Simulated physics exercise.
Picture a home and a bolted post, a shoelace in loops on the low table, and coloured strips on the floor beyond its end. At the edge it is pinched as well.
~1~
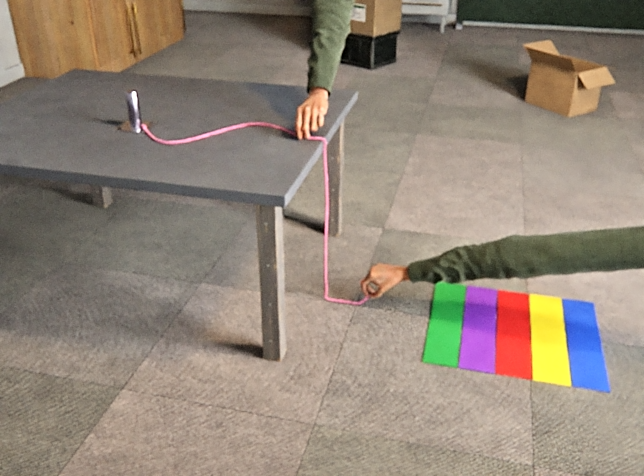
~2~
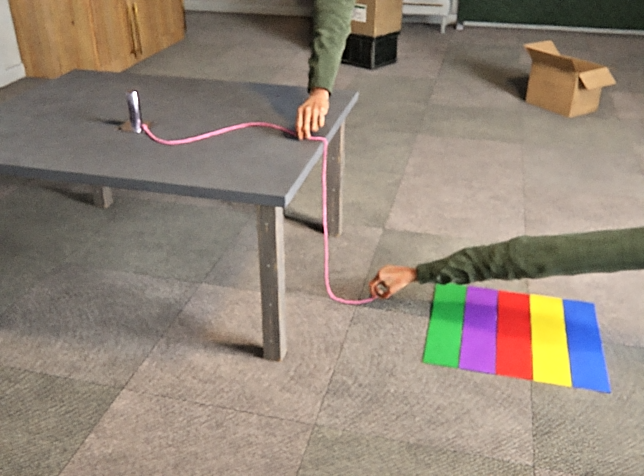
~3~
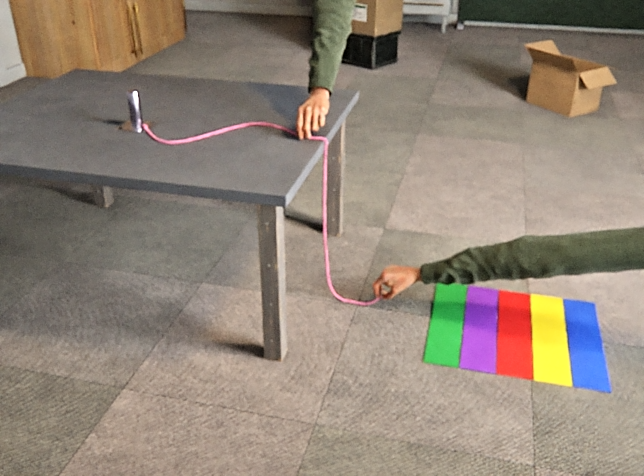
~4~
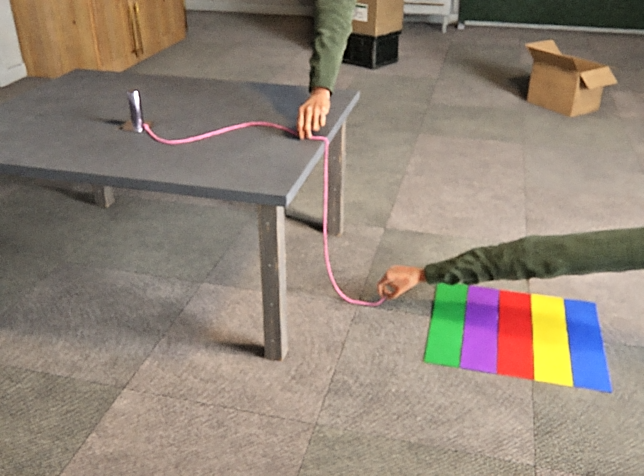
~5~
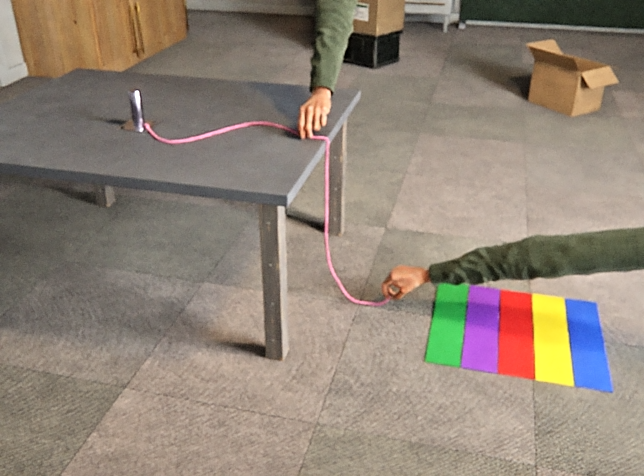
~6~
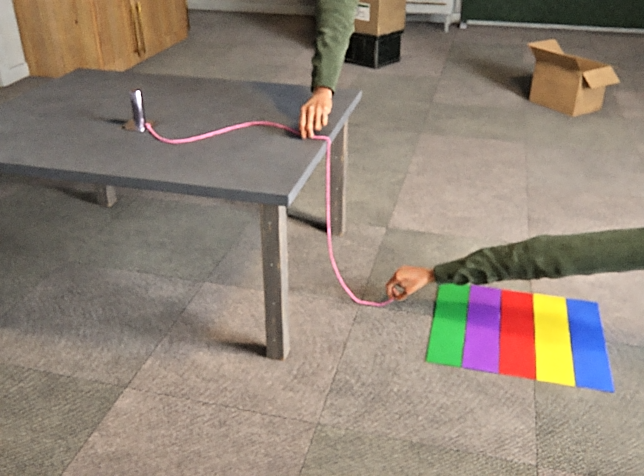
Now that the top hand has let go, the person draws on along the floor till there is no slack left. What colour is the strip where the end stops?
It is yellow.
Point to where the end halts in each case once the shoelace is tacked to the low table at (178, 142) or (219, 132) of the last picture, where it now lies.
Try one ends near (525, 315), try two near (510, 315).
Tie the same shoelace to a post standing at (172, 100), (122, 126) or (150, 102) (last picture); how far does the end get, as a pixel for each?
Try by try, around (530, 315), (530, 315) and (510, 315).
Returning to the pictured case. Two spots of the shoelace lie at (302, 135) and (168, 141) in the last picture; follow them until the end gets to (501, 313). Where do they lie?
(334, 167) and (199, 128), approximately.
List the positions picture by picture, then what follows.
End (369, 295); green (442, 348); purple (478, 354); red (514, 359); yellow (551, 365); blue (589, 371), in the first frame.
End (378, 296); shoelace through (154, 138) (215, 133) (281, 128) (325, 159) (325, 224) (328, 286), in the second frame.
End (381, 296), in the third frame.
End (385, 297); shoelace through (155, 137) (216, 133) (283, 128) (326, 159) (325, 224) (336, 287), in the fourth frame.
End (390, 297), in the fifth frame.
End (394, 297); shoelace through (157, 137) (218, 132) (285, 127) (328, 158) (328, 223) (344, 286), in the sixth frame.
Early on, end near (501, 313); over purple.
Midway, end near (533, 317); over red.
At the end of the slack, end near (553, 320); over yellow. The end stops over the yellow strip.
